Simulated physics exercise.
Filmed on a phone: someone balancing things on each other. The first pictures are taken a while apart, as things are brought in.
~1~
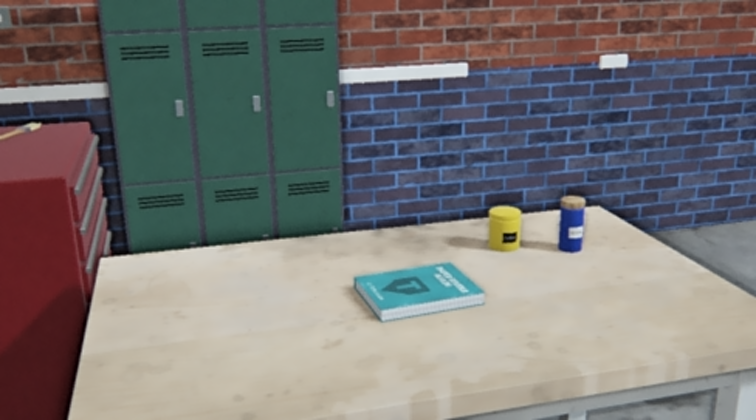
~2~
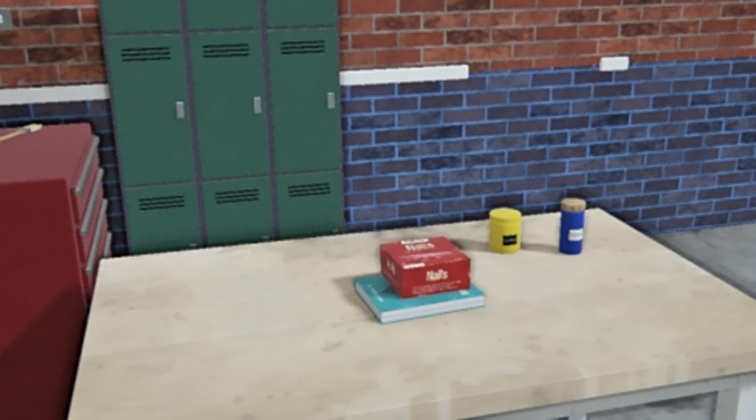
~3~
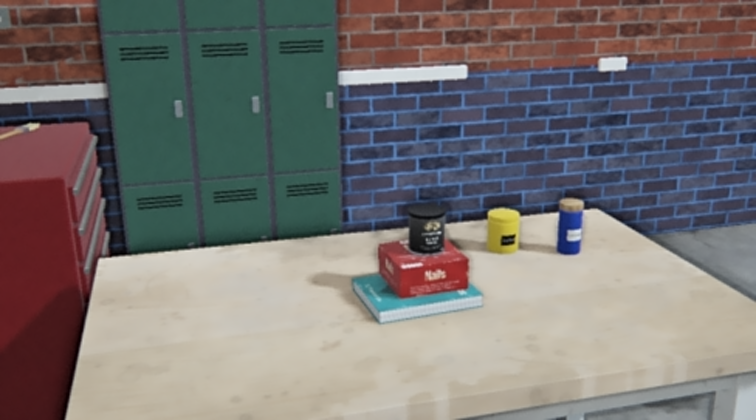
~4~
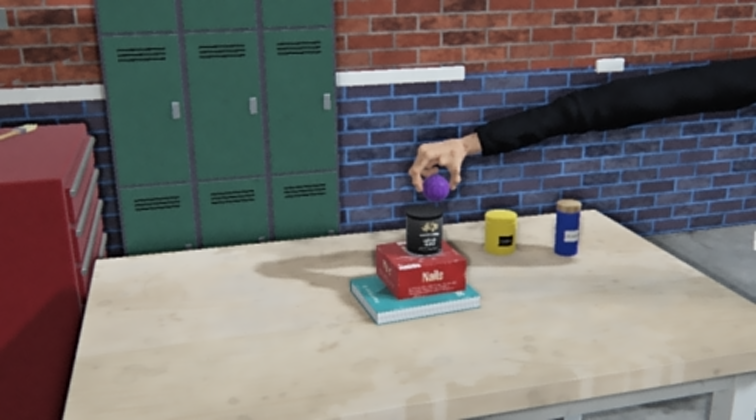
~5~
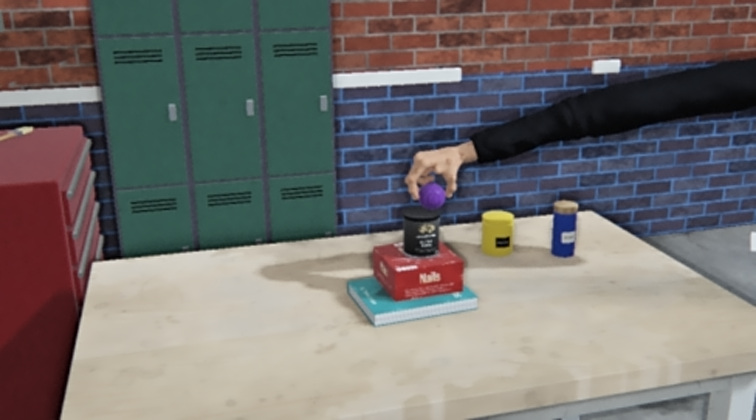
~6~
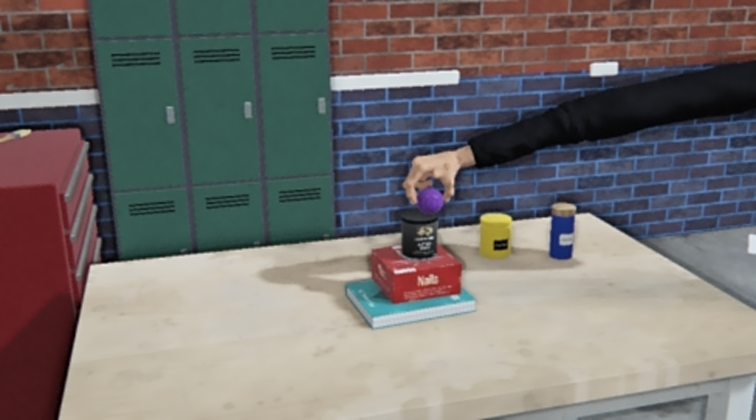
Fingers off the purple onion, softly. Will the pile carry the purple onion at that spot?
As it turns out, it holds.
Then, 1.00 s past the last view, nothing moves.
Then, 2.10 s past the last view, purple onion resting near (430, 201).
Finally, all 6 still in place. Final places as the last picture's camera would see them, purple onion near (430, 201). The pile keeps its balance.
